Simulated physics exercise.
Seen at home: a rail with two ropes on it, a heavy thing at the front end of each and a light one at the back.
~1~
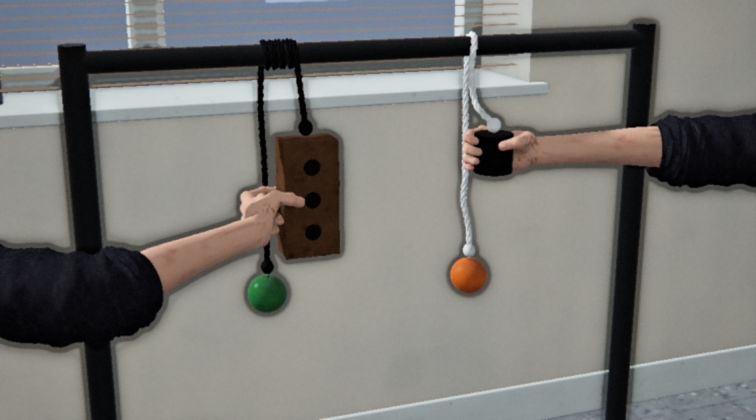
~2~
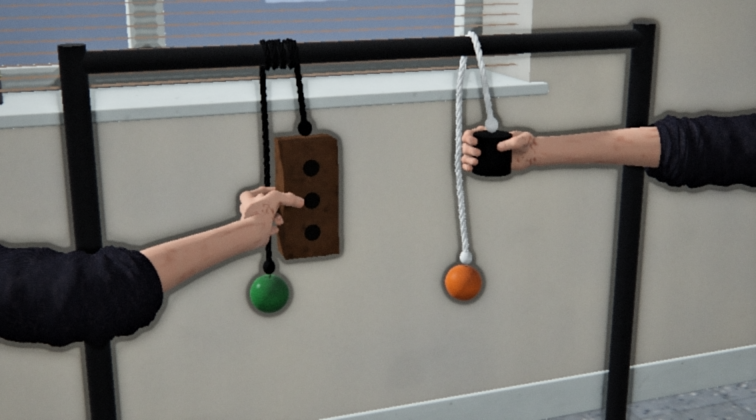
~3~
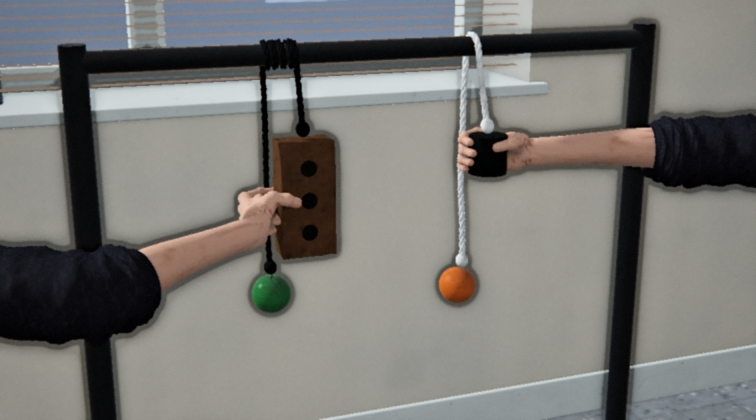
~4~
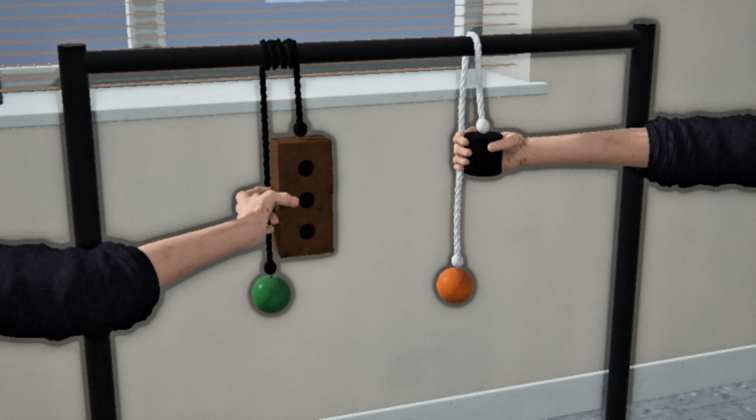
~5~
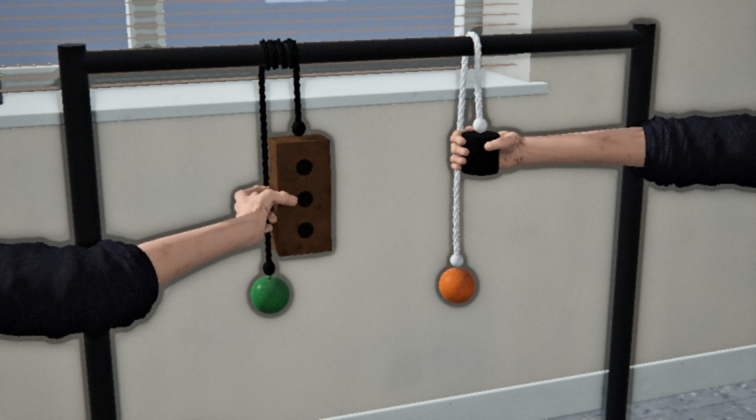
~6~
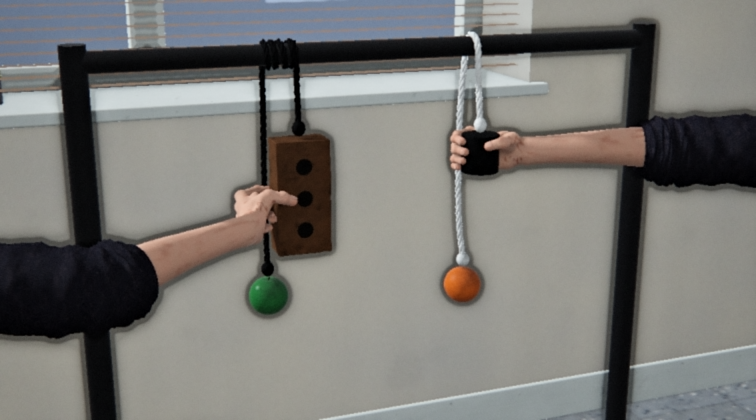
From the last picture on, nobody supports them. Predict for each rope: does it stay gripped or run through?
Result: Well the brick stays right there as expected. Well the weight gets pulled down as expected.
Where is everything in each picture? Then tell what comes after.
In the first picture, brick (308, 196); weight (493, 153); left apple (268, 294); right orange (469, 275).
In the second picture, brick (307, 196); weight (492, 153).
In the third picture, brick (305, 197); weight (488, 154).
In the fourth picture, brick (302, 196); weight (483, 154).
In the fifth picture, brick (300, 195); weight (480, 153).
In the sixth picture, brick (300, 195); weight (480, 153); left rope wound several times round the rail; right rope only laid over the rail.
Then, 0.42 s later than the last view, brick in the air near (300, 175); weight dropping near (472, 350).
Then, 0.82 s later than the last view, brick in the air near (297, 167); weight on the floor.
Finally, brick in the air near (294, 180); weight on the floor. The brick keeps its height and the weight runs down to the floor.
